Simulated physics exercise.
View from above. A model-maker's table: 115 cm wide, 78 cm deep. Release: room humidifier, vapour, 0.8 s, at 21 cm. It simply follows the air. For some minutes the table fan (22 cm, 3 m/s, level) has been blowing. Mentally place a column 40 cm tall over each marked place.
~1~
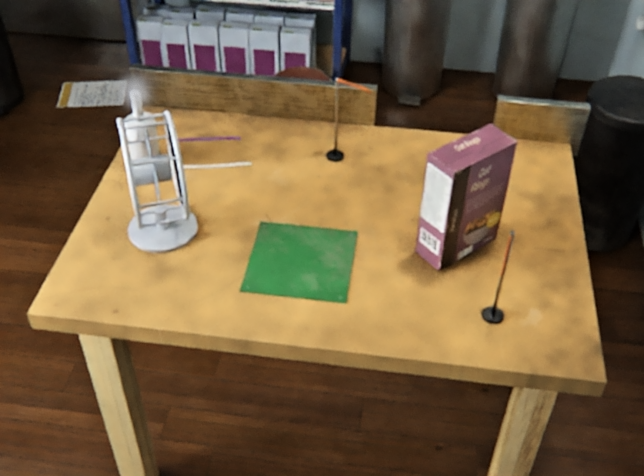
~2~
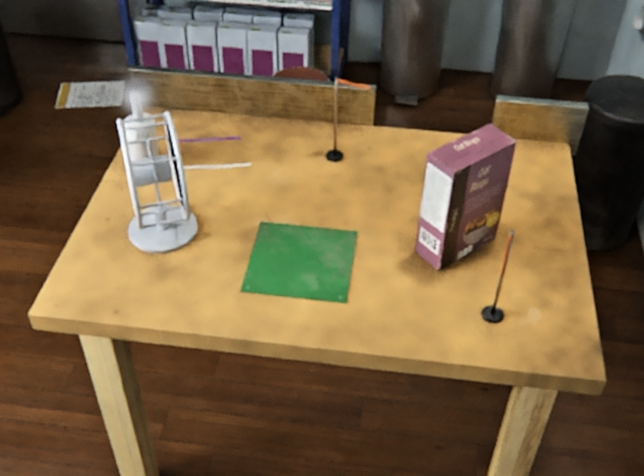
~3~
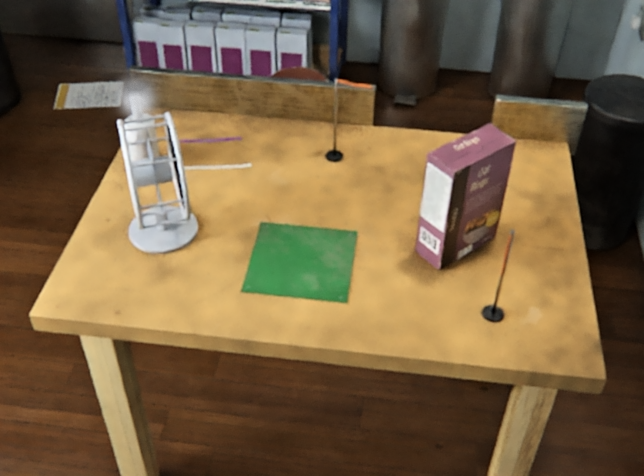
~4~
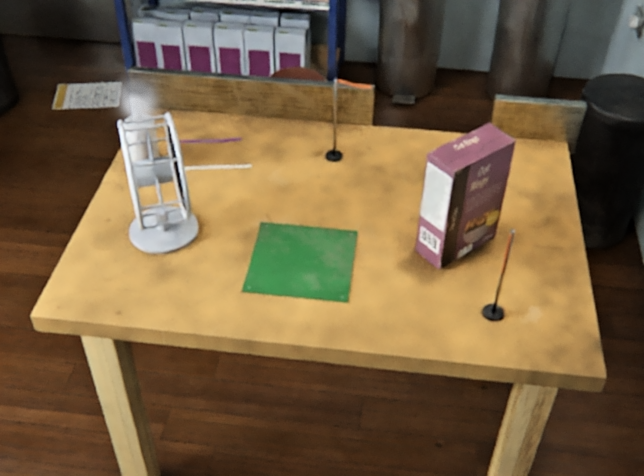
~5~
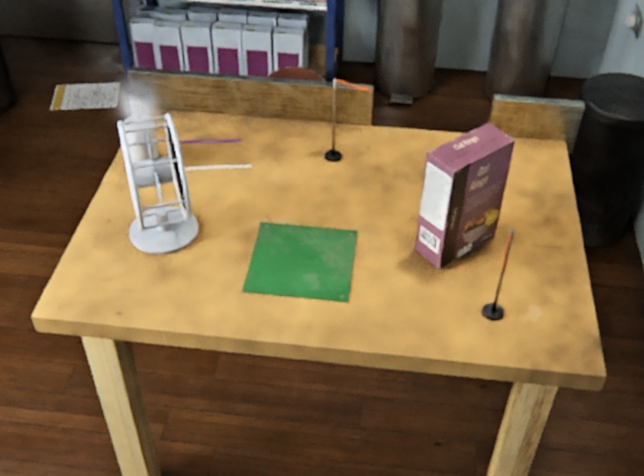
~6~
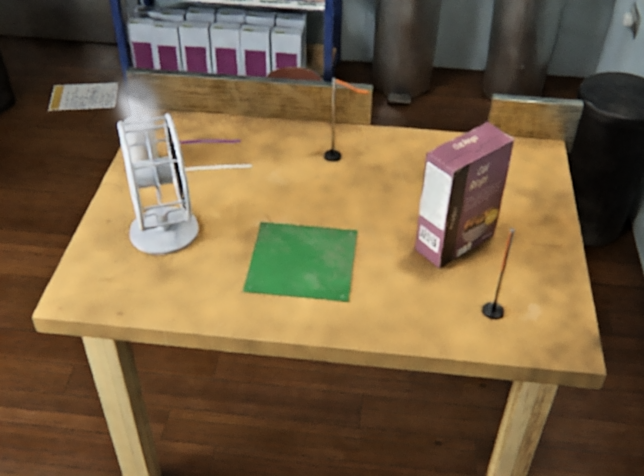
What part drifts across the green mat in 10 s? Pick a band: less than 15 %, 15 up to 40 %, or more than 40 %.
The band is under 15 %.
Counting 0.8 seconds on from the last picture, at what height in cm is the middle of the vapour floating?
I'd say around 16 centimetres.
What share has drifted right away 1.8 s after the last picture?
My guess is close to 70 %.
Then, 0.8 s after the last picture, 3 % is gone from the area; 0 % has passed over the green mat, and the middle of the rest is near (297, 120).
Then, 1.8 s after the last picture, 74 % is gone from the area; 0 % has passed over the green mat, and the middle of the rest is near (494, 92).
Then, 3.8 s after the last picture, 99 % is gone from the area; 0 % has passed over the green mat.
Then, 9.8 s after the last picture, 100 % is gone from the area; 0 % has passed over the green mat.
